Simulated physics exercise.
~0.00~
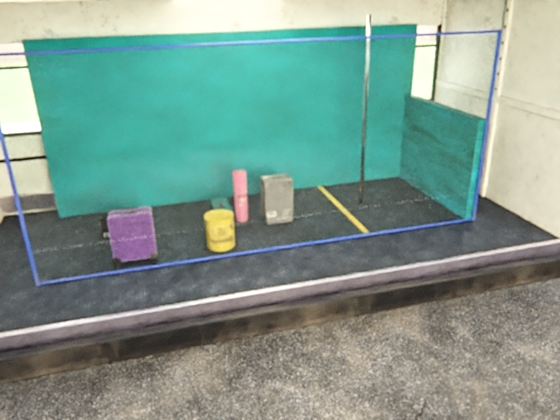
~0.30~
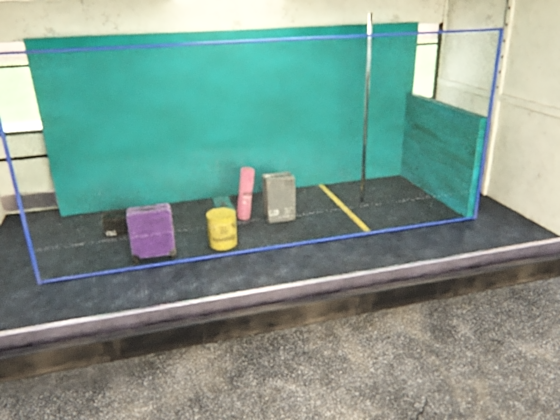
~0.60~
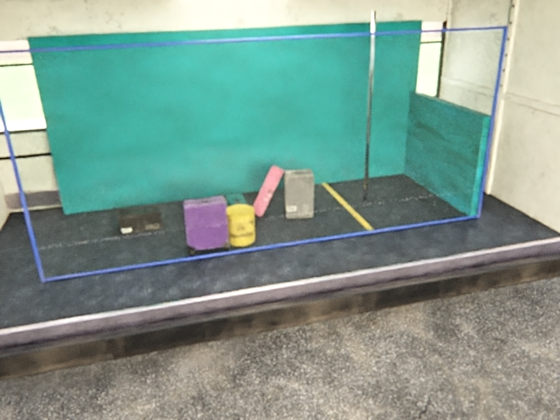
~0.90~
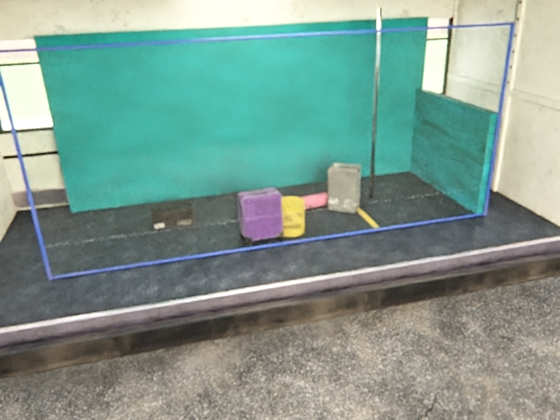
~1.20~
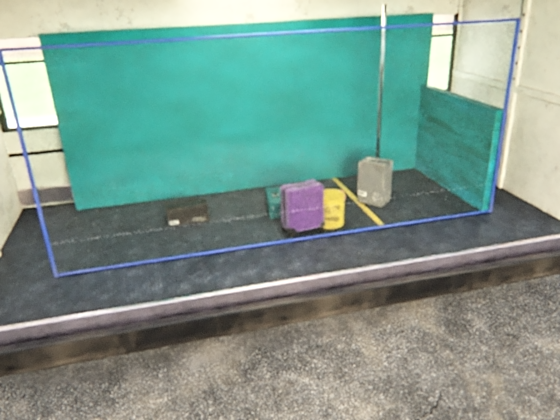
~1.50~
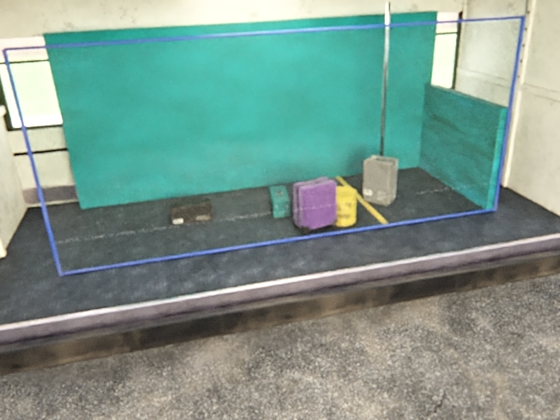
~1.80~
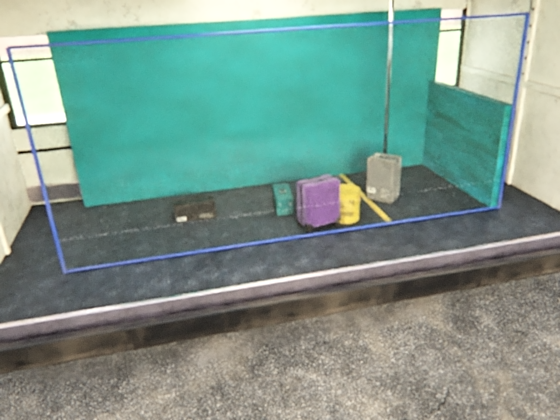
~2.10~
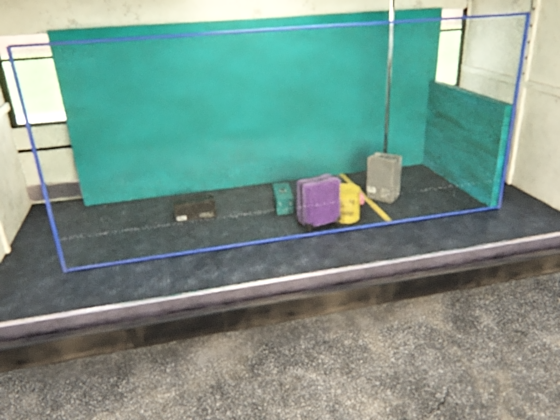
The footage shows a purple case, yellow bucket, grey pack, pink roll and black carton sliding right across a dark bay as the roll topples, revealing a teal box; the pack ends upright past the yellow line, while the case, bucket, carton and teal box stop short.
